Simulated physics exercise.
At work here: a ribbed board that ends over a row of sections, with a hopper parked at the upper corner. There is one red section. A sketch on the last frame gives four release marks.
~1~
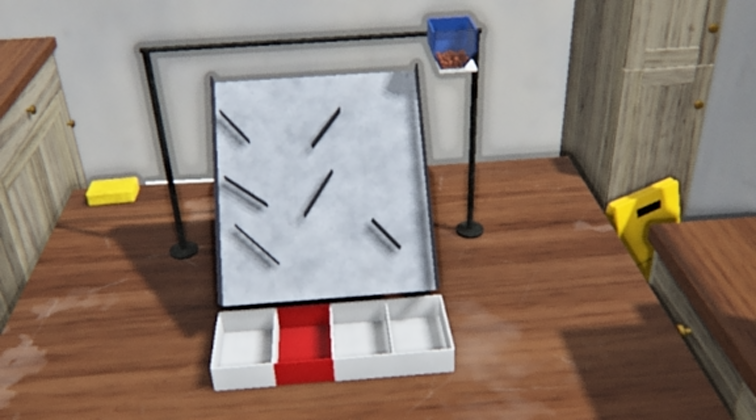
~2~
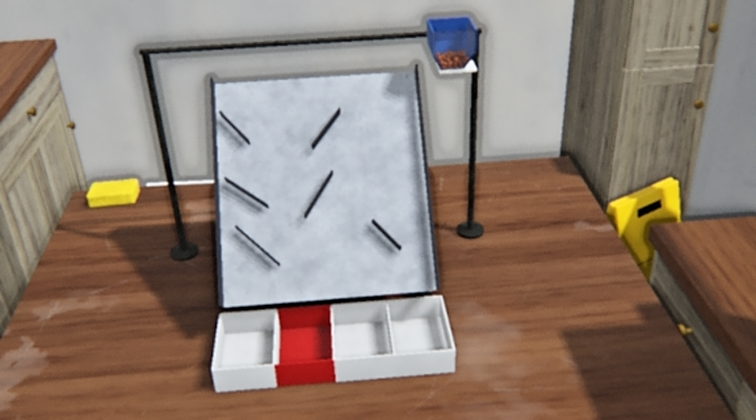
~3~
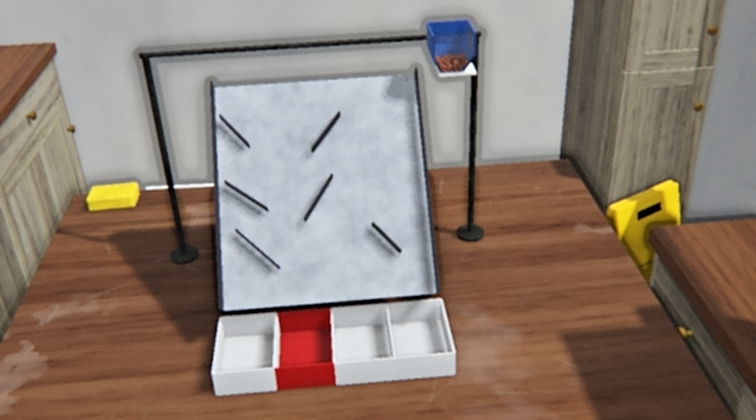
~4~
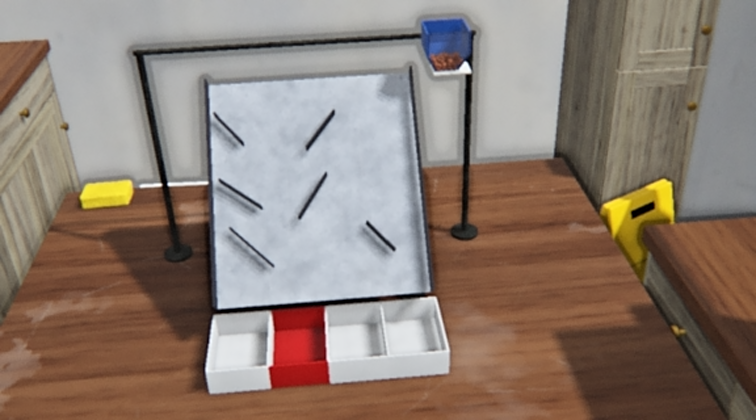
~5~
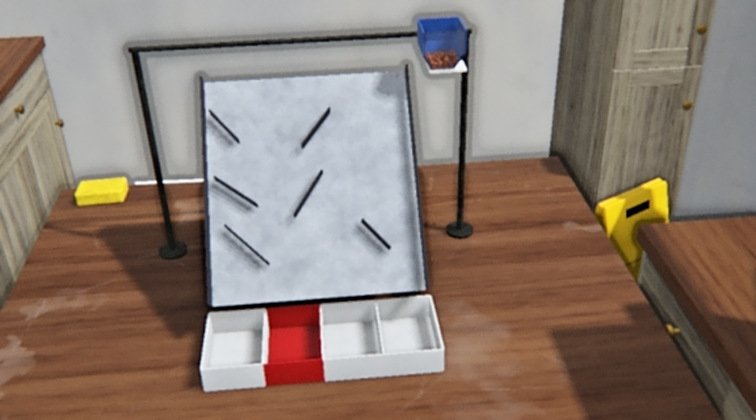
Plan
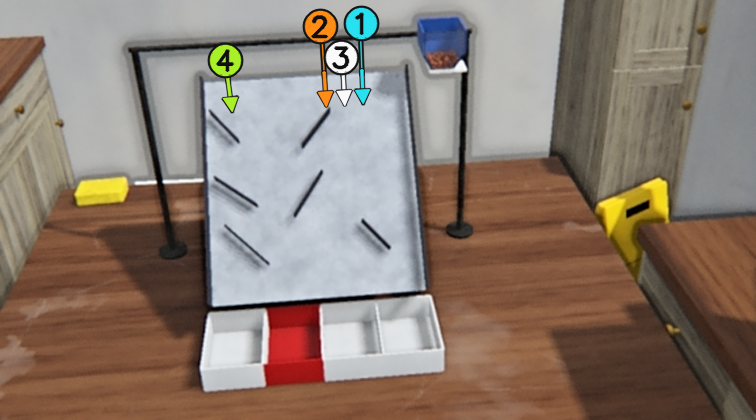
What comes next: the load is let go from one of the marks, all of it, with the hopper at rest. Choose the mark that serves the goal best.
Use mark 4.
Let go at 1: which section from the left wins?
It is the fourth one.
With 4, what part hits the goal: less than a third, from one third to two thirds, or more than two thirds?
It is more than two thirds.
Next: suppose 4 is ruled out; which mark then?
It is 2.
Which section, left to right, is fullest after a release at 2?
The second from the left.
On the marked copy, mark 1 meets the board at (362, 98); mark 2 meets the board at (326, 101); mark 3 meets the board at (344, 99); mark 4 meets the board at (231, 106).
With 1, a stray few in the red section, nearly all in other sections.
With 2, about two thirds in the red section, about a third in other sections.
With 3, a stray few in the red section, nearly all in other sections.
With 4, nearly all in the red section, a stray few in other sections.
